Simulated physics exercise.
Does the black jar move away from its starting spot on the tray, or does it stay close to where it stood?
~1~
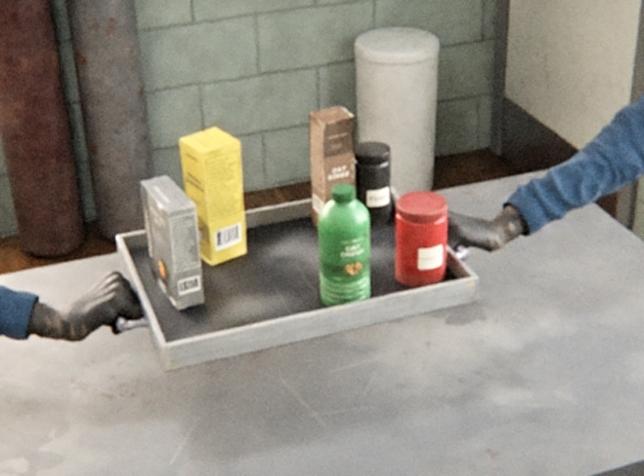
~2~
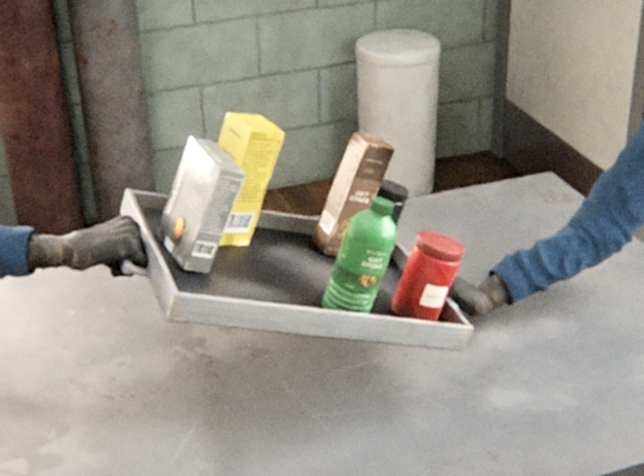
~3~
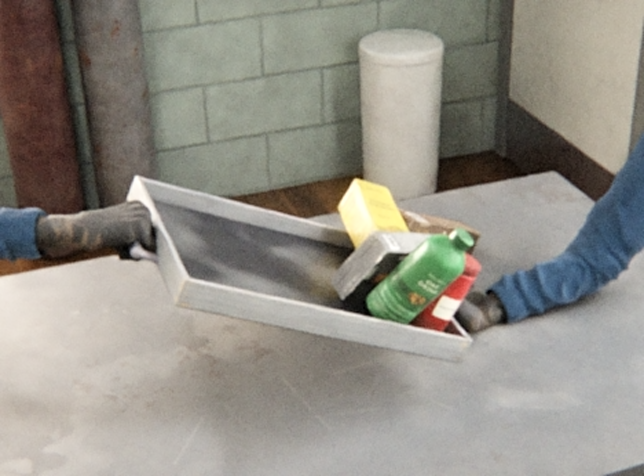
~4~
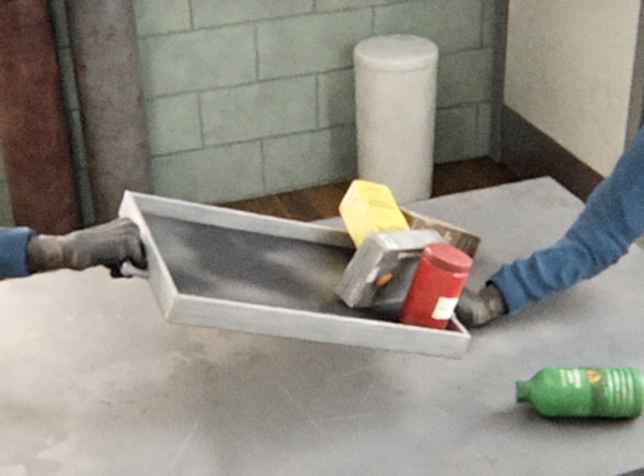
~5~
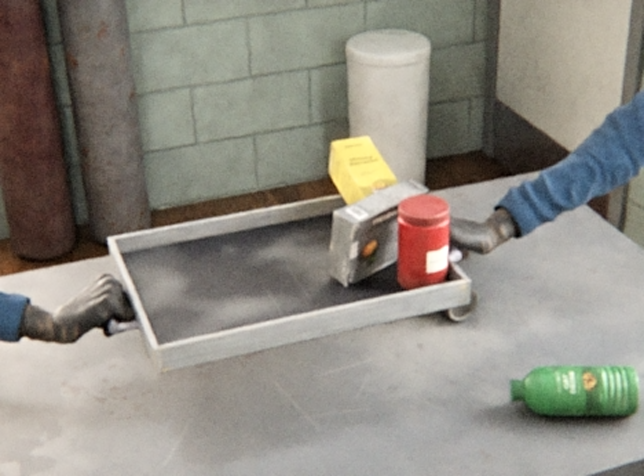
It moves away from its starting spot. By the time the tray is level again, the black jar is no longer standing where it was.
A tray of cartons, jars and a bottle tipped down to the right in two gloved hands, sending most things sliding and toppling. The green bottle ended on the table, while the levelled tray kept the red jar upright beside the fallen grey and yellow packs.
